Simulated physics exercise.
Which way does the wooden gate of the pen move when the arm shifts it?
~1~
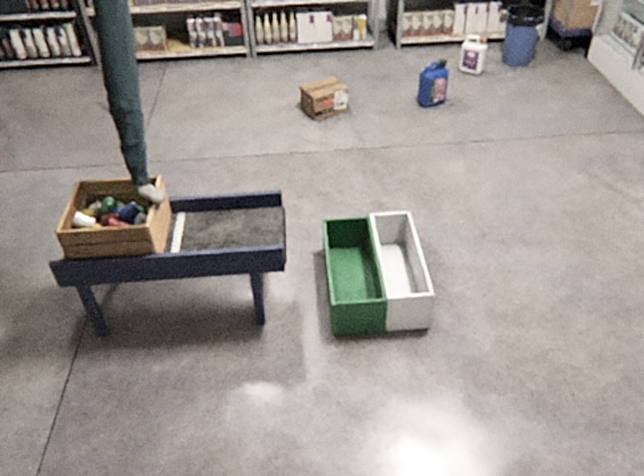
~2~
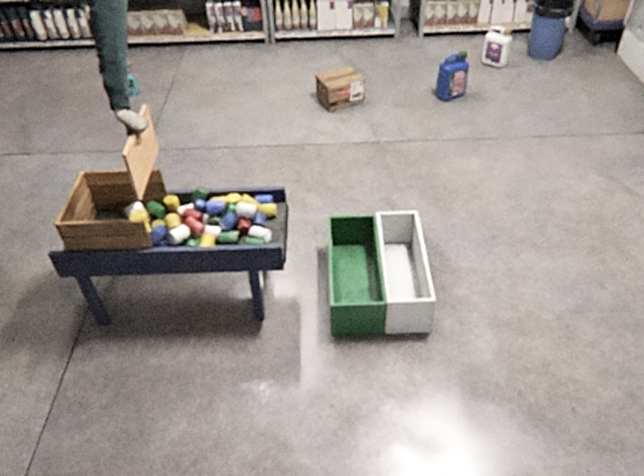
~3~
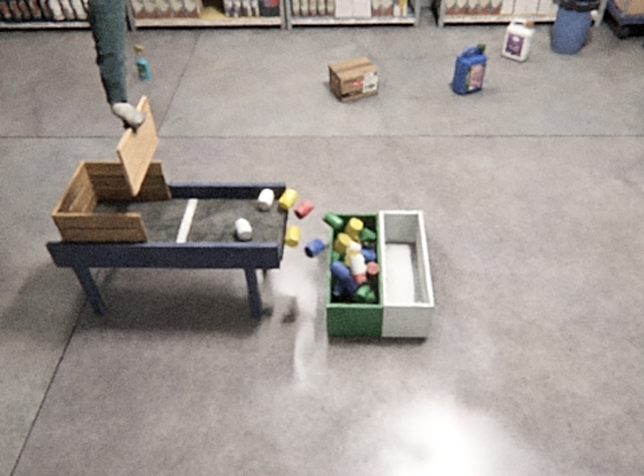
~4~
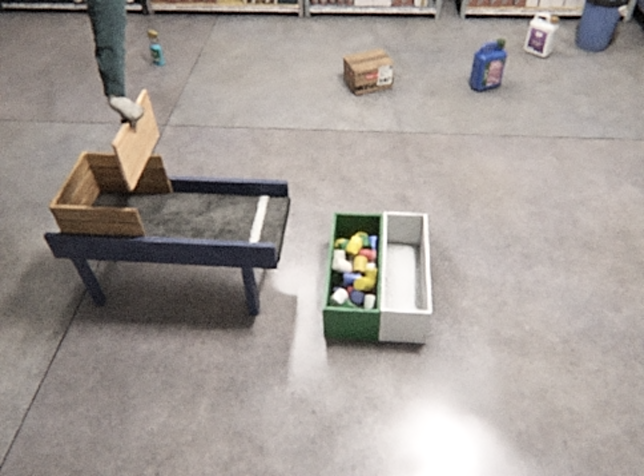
The gate moves up, lifted by the arm above the pen.
On the grey concrete floor of a shop-like room with stocked shelves, a wooden pen full of colourful jars sits at the left end of a low blue conveyor, with a green tub and a white tote side by side to the right. A sleeved arm lifts the pen's wooden gate, and the jars spread along the dark belt. They travel right and tumble off the end, dropping into the green tub. The last few follow through the air. At the end the pen and belt are empty, the jars lie in the green tub, and the white tote holds none.
